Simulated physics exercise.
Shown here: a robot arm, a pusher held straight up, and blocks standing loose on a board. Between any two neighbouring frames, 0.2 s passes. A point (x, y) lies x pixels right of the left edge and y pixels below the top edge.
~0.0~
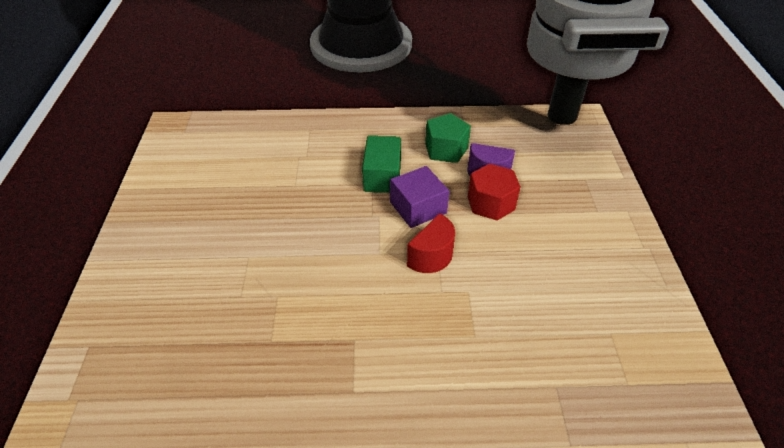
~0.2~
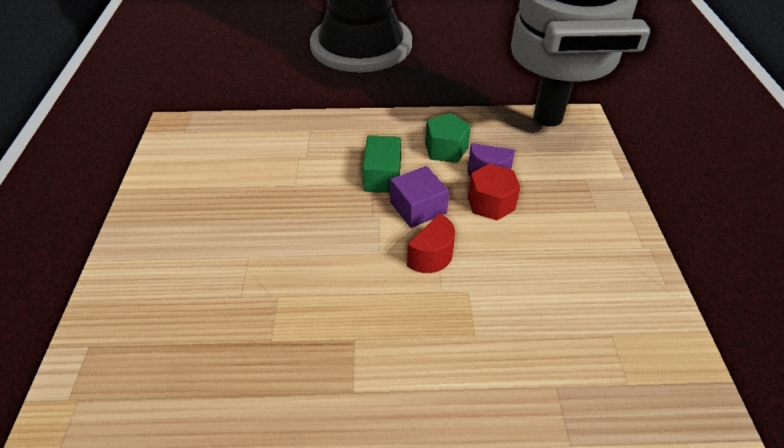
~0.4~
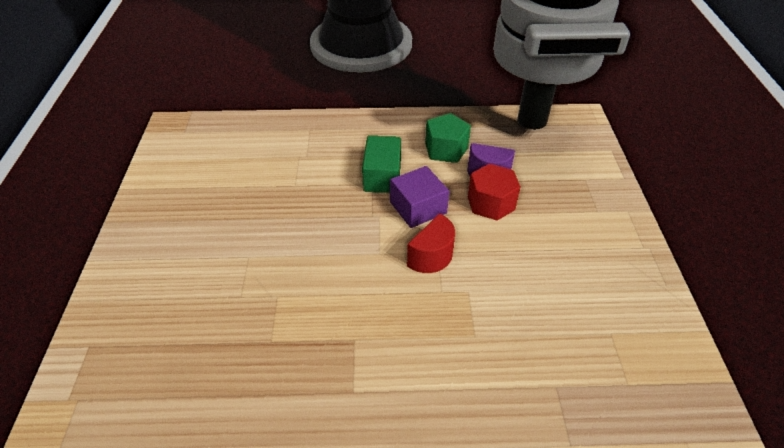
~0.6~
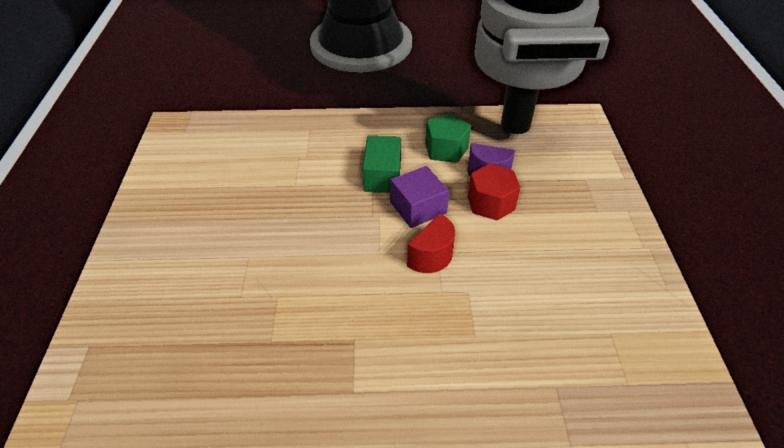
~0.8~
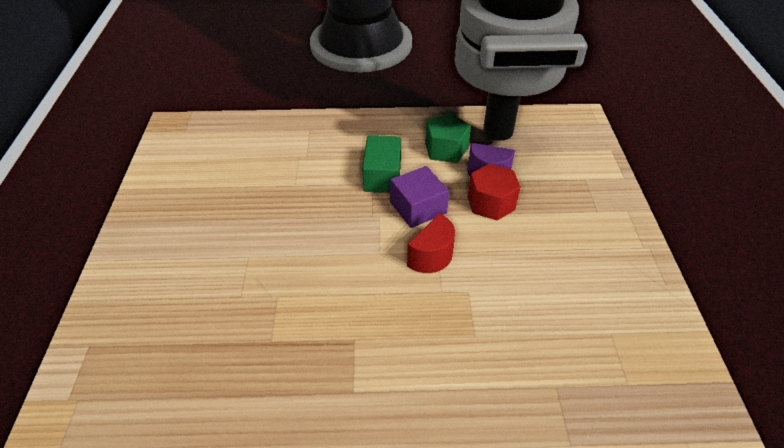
A robot arm with a grey body and a black upright pusher hangs at the upper right of a pale wooden board, seen from above at an angle by a still camera. Near the board's top middle sit six loose blocks, two green, two purple and two red. The pusher glides a short way left and slightly nearer, while the blocks stay still.
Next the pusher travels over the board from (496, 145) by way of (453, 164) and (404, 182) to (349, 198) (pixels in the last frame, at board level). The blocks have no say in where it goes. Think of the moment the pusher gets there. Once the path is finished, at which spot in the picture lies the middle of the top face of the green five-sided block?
I'd guess (424, 126).
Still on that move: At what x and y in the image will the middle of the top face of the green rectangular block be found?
The answer is (345, 151).
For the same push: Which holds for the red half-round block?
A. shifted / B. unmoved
I'll go with B - unmoved.
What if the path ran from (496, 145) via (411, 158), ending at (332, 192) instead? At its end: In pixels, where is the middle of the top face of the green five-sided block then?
Around (355, 129).
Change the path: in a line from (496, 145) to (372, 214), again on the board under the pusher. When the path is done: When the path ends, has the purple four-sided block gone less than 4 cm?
No, that is not how it ends up.
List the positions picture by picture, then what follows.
In the first frame, pusher's lower end at (562, 116); green rectangular block at (382, 152); purple four-sided block at (419, 184); red half-round block at (435, 234); green five-sided block at (448, 126); purple half-round block at (492, 152).
In the second frame, pusher at (548, 118); blocks still.
In the third frame, pusher at (532, 121); blocks still.
In the fourth frame, pusher at (516, 126); blocks still.
In the fifth frame, pusher at (498, 132); green rectangular block at (382, 152); purple four-sided block at (419, 184); red half-round block at (435, 234); green five-sided block at (448, 126); purple half-round block at (492, 152).
The first path, step by step. One third of the way, pusher at (453, 152); green five-sided block at (427, 126), turned 20° clockwise; purple half-round block at (486, 153), turned 35° anticlockwise.
Two thirds of the way, pusher at (402, 170); green rectangular block at (370, 152), turned 20° clockwise; green five-sided block at (424, 126), turned 30° clockwise; purple half-round block at (486, 153), turned 35° anticlockwise.
At the end, pusher at (348, 185); green rectangular block at (345, 151), turned 60° clockwise; purple four-sided block still; red half-round block still; green five-sided block at (424, 126), turned 30° clockwise; purple half-round block at (486, 153), turned 35° anticlockwise.
